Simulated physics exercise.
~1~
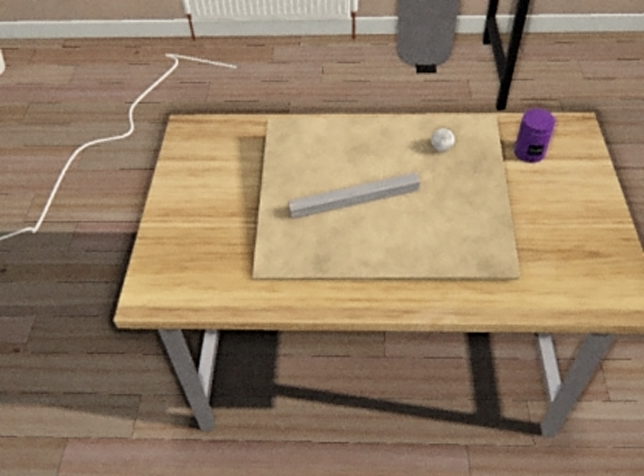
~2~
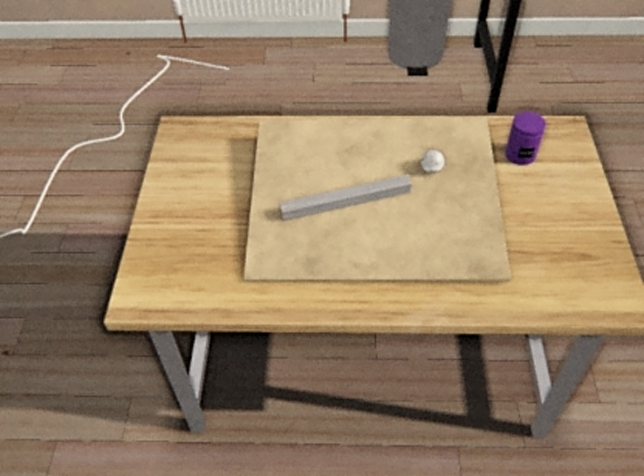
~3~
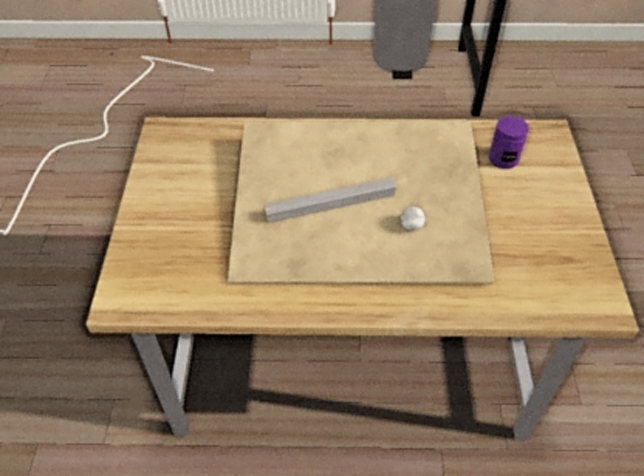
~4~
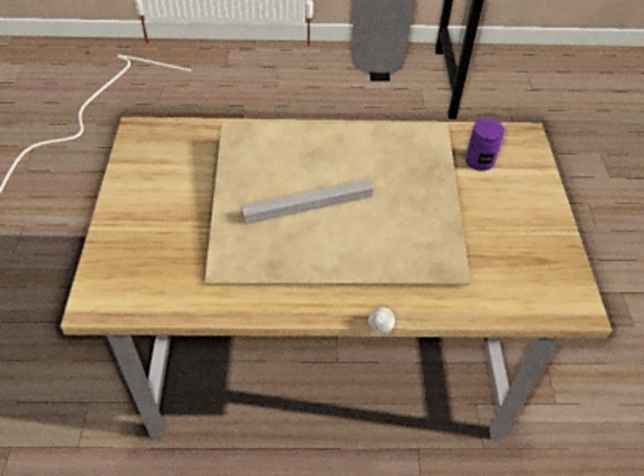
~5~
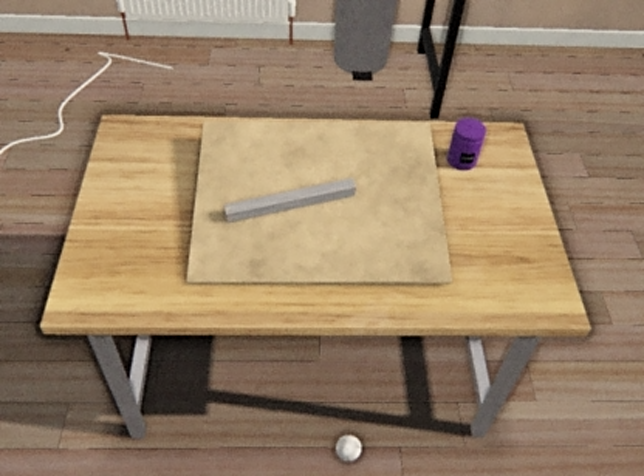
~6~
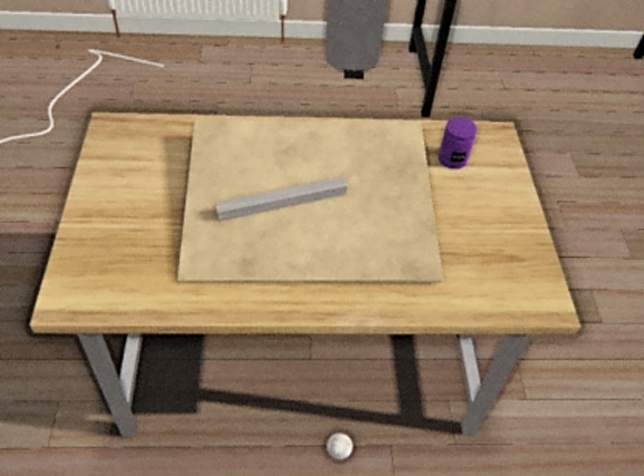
A white ball rolls down the board, drops off the table's near edge and rests on the floor.
